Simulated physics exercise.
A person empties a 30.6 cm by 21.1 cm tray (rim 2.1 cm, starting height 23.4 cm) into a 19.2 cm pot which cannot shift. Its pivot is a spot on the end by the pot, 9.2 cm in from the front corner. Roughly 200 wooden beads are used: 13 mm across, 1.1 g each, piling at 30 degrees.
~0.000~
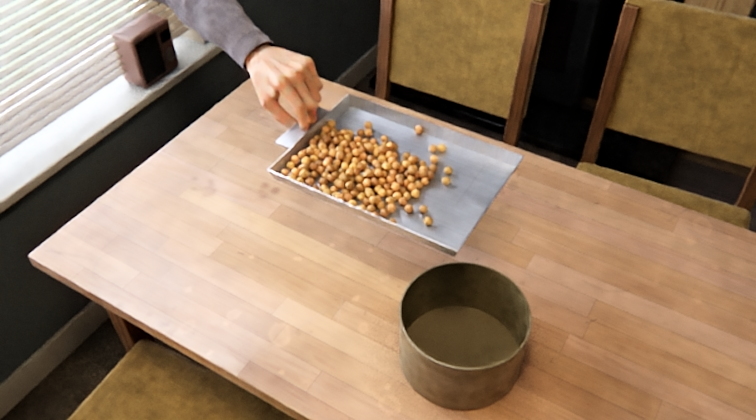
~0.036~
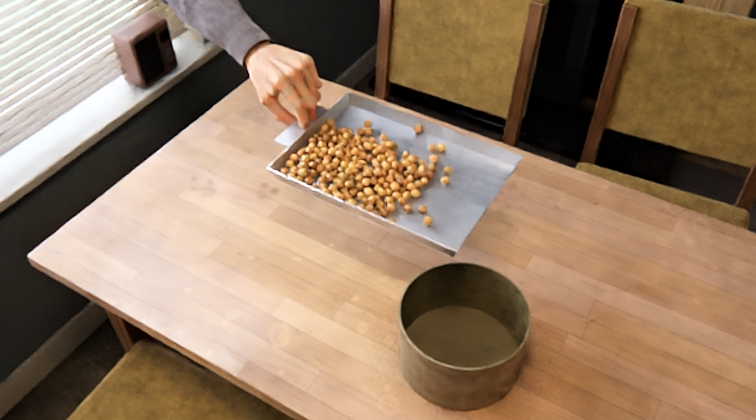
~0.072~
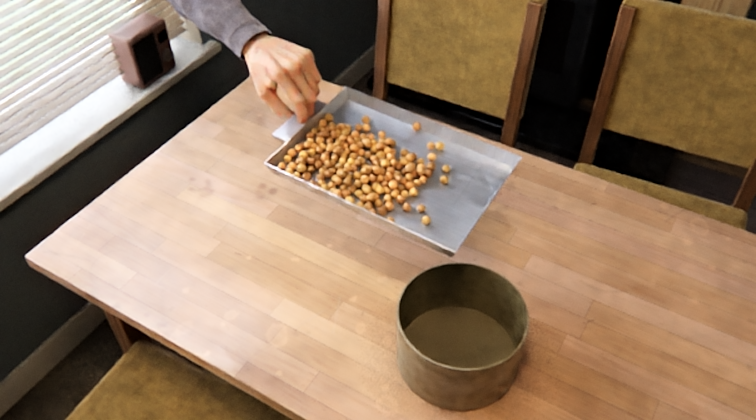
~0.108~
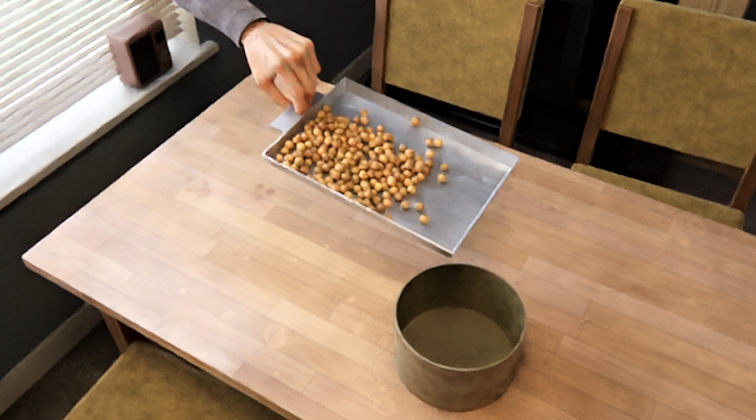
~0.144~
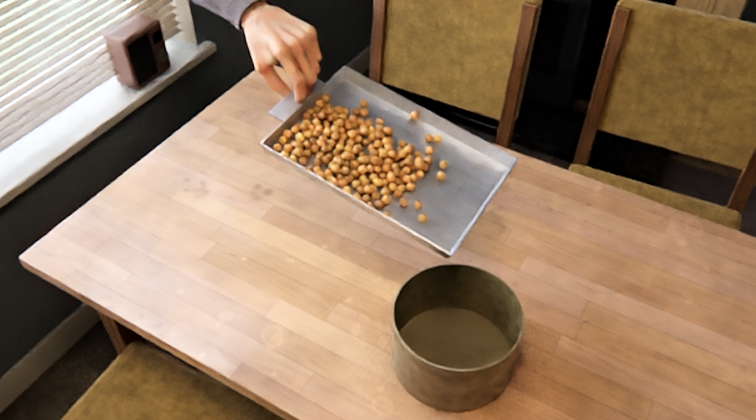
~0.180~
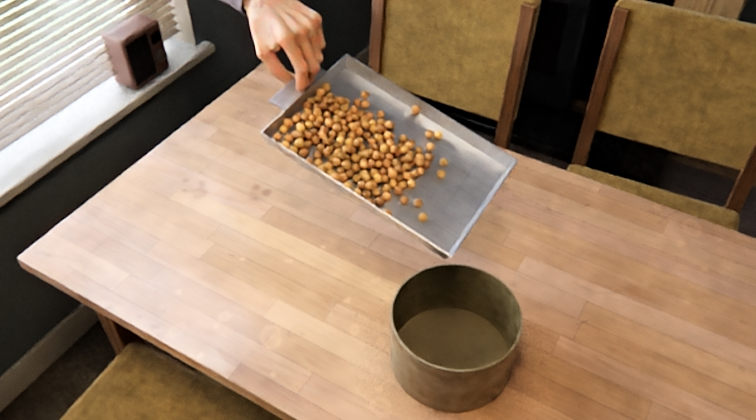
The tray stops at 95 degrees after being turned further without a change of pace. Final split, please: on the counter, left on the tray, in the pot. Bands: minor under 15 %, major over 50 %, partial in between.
My prediction: Counter: I expect the major share of the load there; tray: I expect a mere dribble of the load there; pot: I expect a notable fraction of the load there.
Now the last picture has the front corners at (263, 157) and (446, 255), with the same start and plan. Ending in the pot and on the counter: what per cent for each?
Pot 100; counter 0.
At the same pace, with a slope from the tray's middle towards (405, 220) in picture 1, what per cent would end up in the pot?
Something like 80 in a hundred.
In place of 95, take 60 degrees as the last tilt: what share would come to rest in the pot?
In that case some 25 per cent.
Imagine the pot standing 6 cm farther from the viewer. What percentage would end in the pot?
In that case about 40 percent would end up there.
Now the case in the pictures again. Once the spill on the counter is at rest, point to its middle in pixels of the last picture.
The spill's middle ends up near (621, 371).
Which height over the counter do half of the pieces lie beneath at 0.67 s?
Roughly 22 cm above the counter.
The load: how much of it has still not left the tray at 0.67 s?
About 45 per cent.
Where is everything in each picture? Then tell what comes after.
In the first picture, tray tilt 0 degrees, front corners at (274, 169) and (455, 246); middle of the pieces at (361, 167); pot at (465, 312).
In the second picture, tray tilt 1 degrees, front corners at (273, 167) and (454, 246); middle of the pieces at (360, 166).
In the third picture, tray tilt 3 degrees, front corners at (271, 162) and (453, 247); middle of the pieces at (358, 162).
In the fourth picture, tray tilt 7 degrees, front corners at (268, 154) and (451, 248), lowest corner right front; middle of the pieces at (357, 157).
In the fifth picture, tray tilt 11 degrees, front corners at (267, 143) and (450, 249), lowest corner right front; middle of the pieces at (356, 150).
In the sixth picture, tray tilt 16 degrees, front corners at (268, 132) and (450, 251), lowest corner right front; middle of the pieces at (357, 144); pot at (456, 314). Its pace works out near 135 degrees a second.
After 0.47 s, tilt 55 degrees; the tray holds 100 %, the pot 0 %.
After 0.67 s, tilt 82 degrees; the tray holds 45 %, the pot 5 %.
Then, at 0.98 s, tilt 95 degrees; the tray holds 0 %, the pot 30 %.
In the end, at 2.1 s, counter 70 %, tray 0 %, pot 30 %.
